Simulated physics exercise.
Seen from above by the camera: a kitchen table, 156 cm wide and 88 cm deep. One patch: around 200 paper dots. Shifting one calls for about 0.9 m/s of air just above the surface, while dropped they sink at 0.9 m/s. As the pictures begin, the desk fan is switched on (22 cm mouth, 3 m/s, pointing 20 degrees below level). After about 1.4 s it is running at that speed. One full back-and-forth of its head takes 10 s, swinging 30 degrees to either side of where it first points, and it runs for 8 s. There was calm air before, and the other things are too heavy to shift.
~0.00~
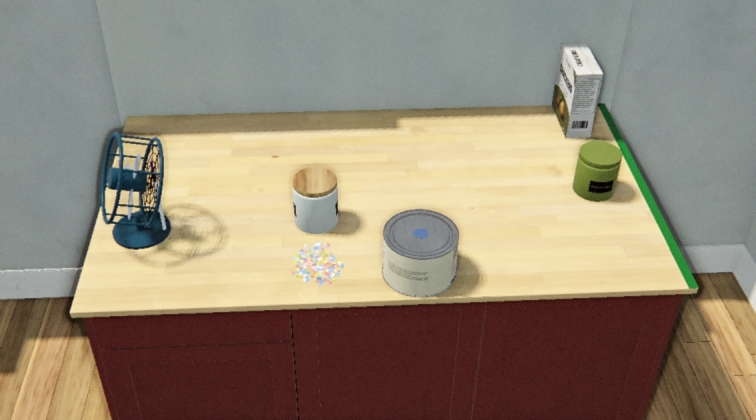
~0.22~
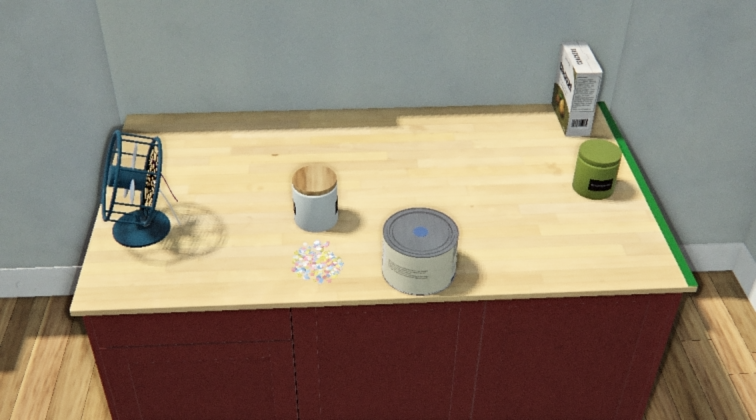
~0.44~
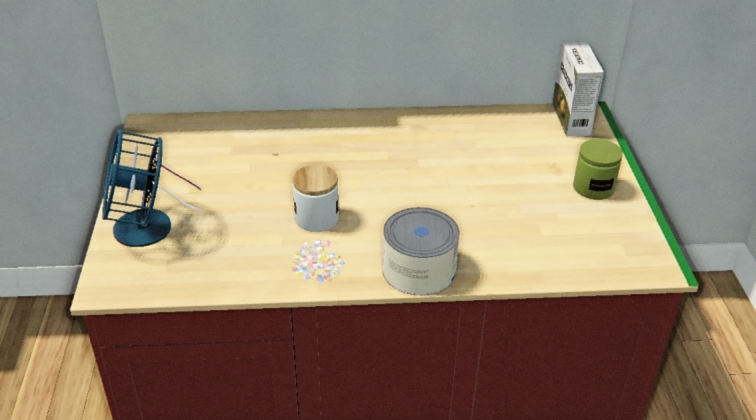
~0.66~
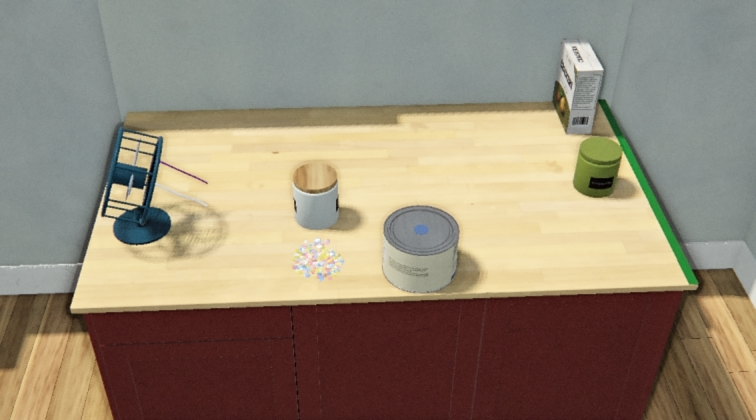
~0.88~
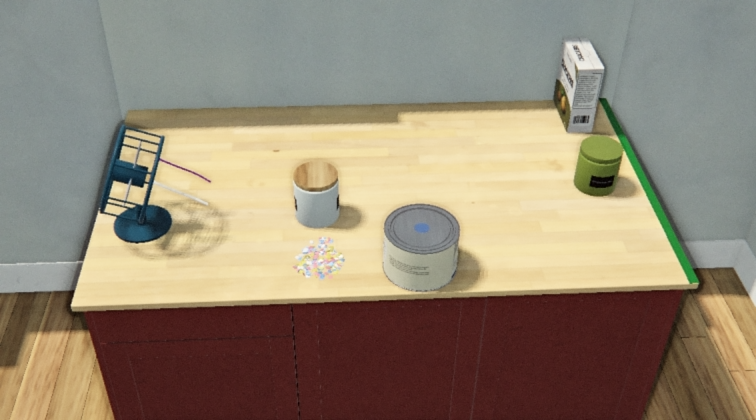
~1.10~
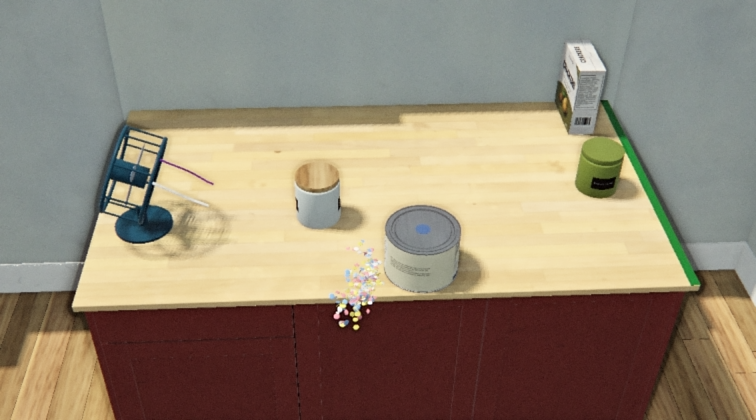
A blue desk fan at the left end of a pale wooden kitchen table with dark red sides, seen from above, turns its head towards the front. A white jar with a wooden top, pale paper dots and a large grey-lidded tin sit near the middle, with a green jar and a box at the right by a green edge. The dots lie still, then scatter rightwards and frontwards beside the tin.
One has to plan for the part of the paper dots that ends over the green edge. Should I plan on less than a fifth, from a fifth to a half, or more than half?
Plan on fewer than one in five.
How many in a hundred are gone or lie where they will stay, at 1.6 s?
Roughly 90 per cent of them.
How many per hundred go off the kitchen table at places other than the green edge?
About 100 per cent of them.
After 1.6 s the count stands so, 0 % are over the green edge.
After 2.6 s the count stands so, 0 % are over the green edge.
After 4.4 s the count stands so, 2 % are over the green edge.
After 8.0 s, at the end, 4 % are over the green edge.
